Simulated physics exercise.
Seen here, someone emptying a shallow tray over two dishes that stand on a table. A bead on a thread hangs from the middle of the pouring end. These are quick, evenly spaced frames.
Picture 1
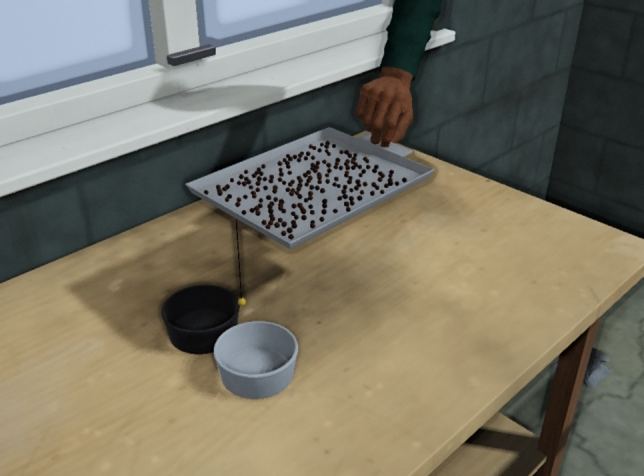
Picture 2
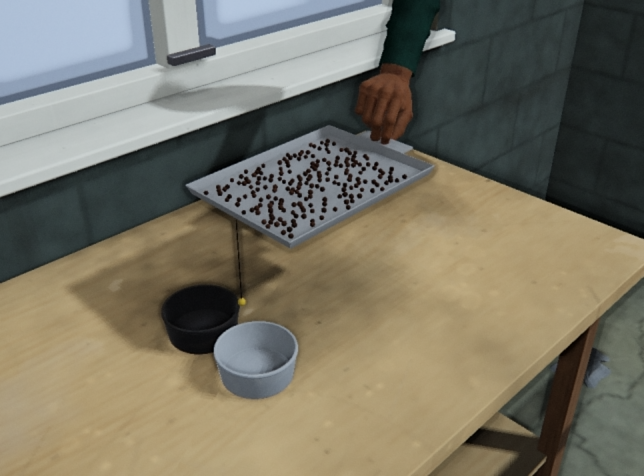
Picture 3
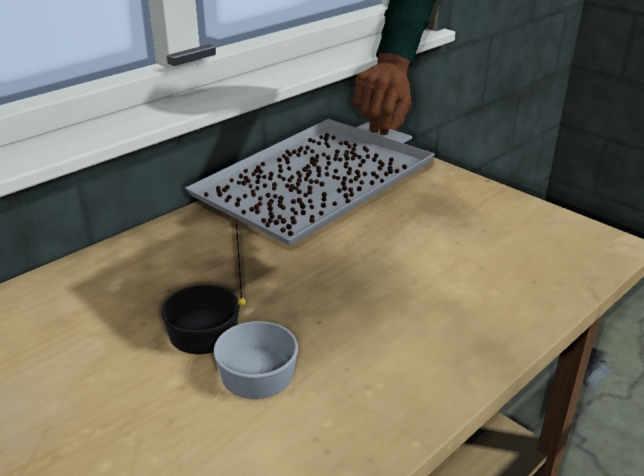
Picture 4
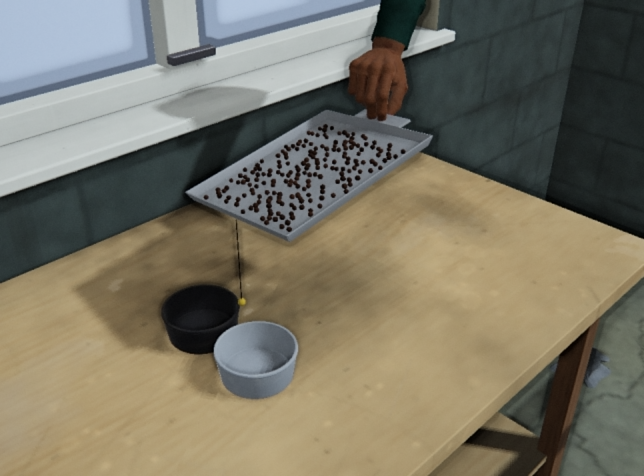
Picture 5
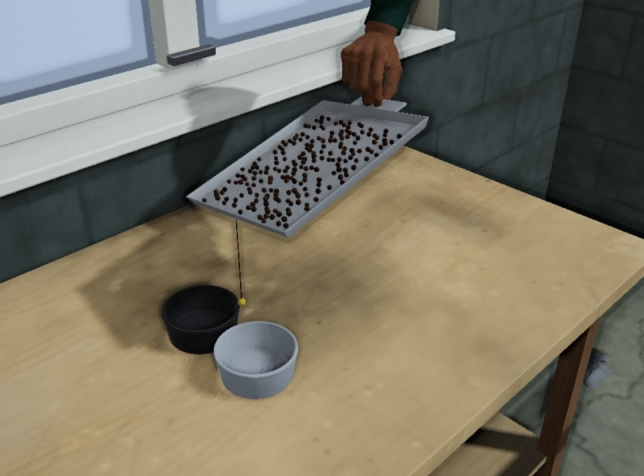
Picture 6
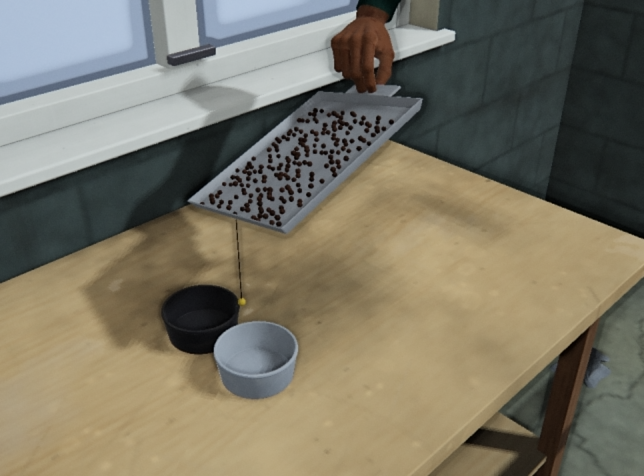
A brown-skinned hand in a dark green sleeve holds the far end of a shallow grey tray scattered with small dark brown berries, seen from above at an angle, over a pale wooden table beside a white-framed window and dark tiled walls. Below sit a black dish at left and a light grey one, near a yellow bead on a thread. The hand shifts left and raises its end, steepening the tray toward its lower left corner, while the view stays still.
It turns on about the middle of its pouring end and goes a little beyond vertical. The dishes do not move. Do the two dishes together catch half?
Together they catch less than half.
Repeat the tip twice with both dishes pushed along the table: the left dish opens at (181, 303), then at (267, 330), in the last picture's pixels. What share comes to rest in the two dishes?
Roughly 50 per cent, and 0 per cent.
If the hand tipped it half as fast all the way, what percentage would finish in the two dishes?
Roughly 30 in a hundred.
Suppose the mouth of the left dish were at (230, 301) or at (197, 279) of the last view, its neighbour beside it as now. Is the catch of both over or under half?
In turn: Not half; over half.
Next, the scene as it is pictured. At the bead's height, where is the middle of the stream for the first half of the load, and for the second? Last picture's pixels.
At about (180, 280), then at (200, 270).
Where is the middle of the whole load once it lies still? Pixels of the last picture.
Close to (177, 308).
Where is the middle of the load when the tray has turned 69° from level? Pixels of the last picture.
Near (198, 238).
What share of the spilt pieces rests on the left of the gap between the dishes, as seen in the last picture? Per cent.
Near 90 %.
Just after the last frame, tray tipped steeply; roughly a third on the tray; about a tenth in the left dish; about a tenth outside both; roughly half in the air.
A moment on, tray tipped past a quarter turn; roughly a quarter in the left dish; the larger part outside both; just a few in the air.
Further on, tray tipped past a quarter turn; roughly a quarter in the left dish; the larger part outside both.
When it is over, tray tipped past a quarter turn; not one in the right dish; roughly a quarter in the left dish; the larger part outside both.
